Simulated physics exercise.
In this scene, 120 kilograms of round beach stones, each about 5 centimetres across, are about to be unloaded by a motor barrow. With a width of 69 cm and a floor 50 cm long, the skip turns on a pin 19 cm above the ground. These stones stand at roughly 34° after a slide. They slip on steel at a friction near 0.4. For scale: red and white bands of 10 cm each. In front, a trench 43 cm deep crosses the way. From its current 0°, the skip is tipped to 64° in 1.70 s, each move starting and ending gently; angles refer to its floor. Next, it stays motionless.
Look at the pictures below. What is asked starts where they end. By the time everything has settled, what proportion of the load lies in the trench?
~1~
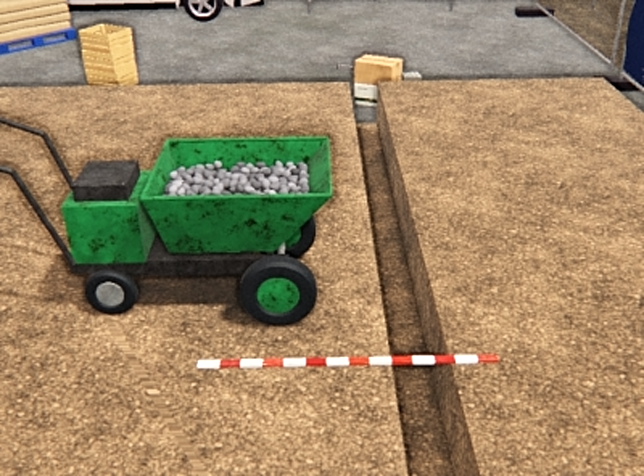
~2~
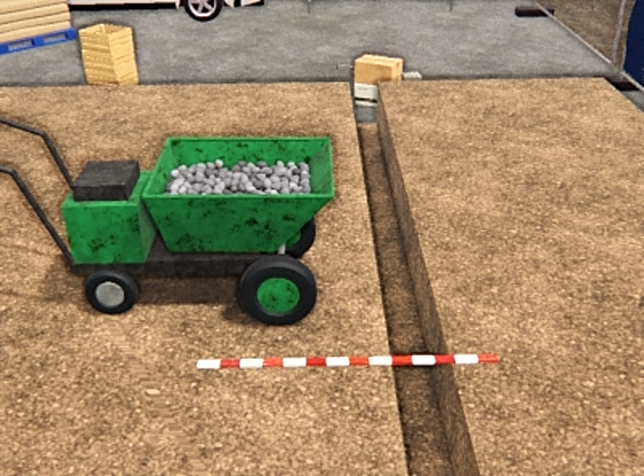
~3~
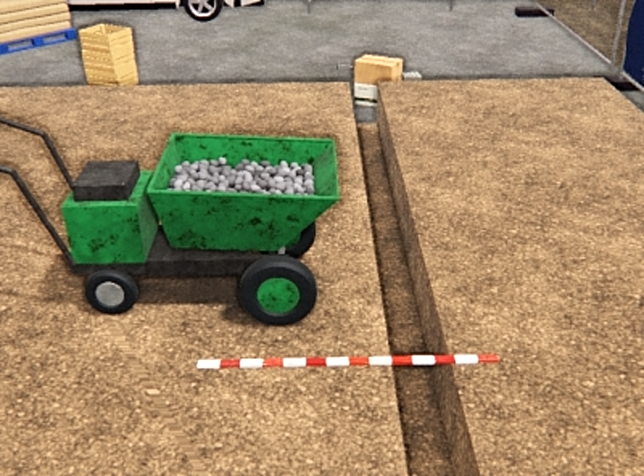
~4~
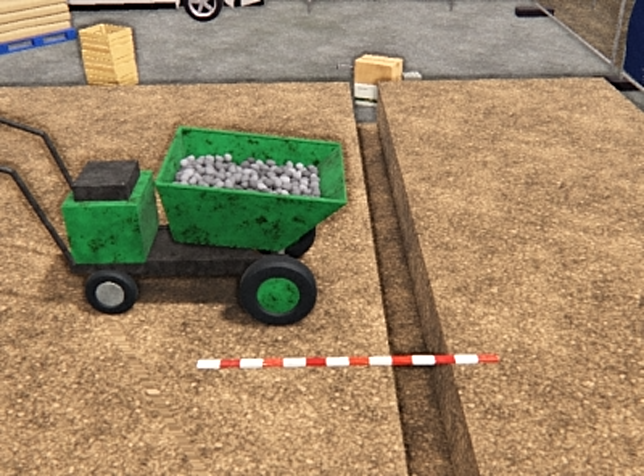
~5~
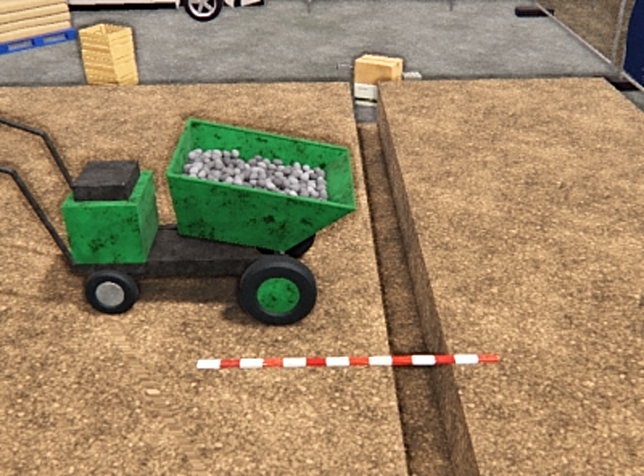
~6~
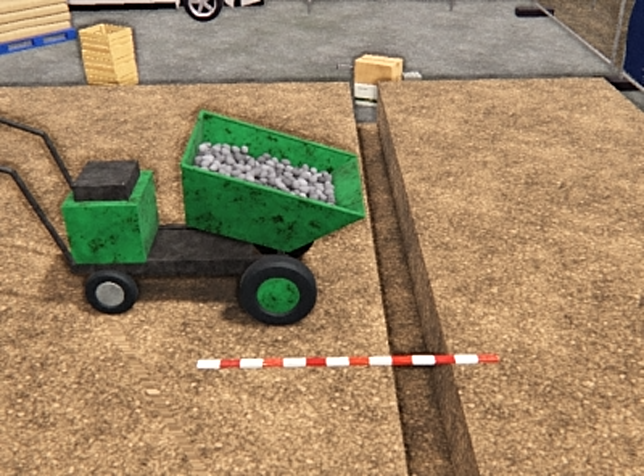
About 70 percent of the load.
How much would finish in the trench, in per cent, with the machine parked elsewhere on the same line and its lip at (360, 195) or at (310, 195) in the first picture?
From the first spot near 40, from the second near 95 per cent.
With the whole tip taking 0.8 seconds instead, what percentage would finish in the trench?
Something close to 60 per cent.
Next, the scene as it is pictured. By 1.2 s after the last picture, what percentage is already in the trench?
Approx. 25 % of the load.
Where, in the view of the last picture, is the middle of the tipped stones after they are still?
I'd put it close to (416, 330).
Then, 0.7 s after the last picture the floor is at 54°, 100 % in the skip; the foremost stones are at (386, 249).
Then, 1.2 s after the last picture the floor is at 64°, 61 % in the skip, 25 % in the trench, 14 % past the trench; the foremost stones are at (481, 283).
Then, 1.6 s after the last picture the floor is at 64°, 30 % in the skip, 40 % in the trench, 29 % past the trench; the foremost stones are at (529, 269).
Then, 3.5 s after the last picture the floor is at 64°, 0 % in the skip, 70 % in the trench, 30 % past the trench; the foremost stones are at (570, 282).
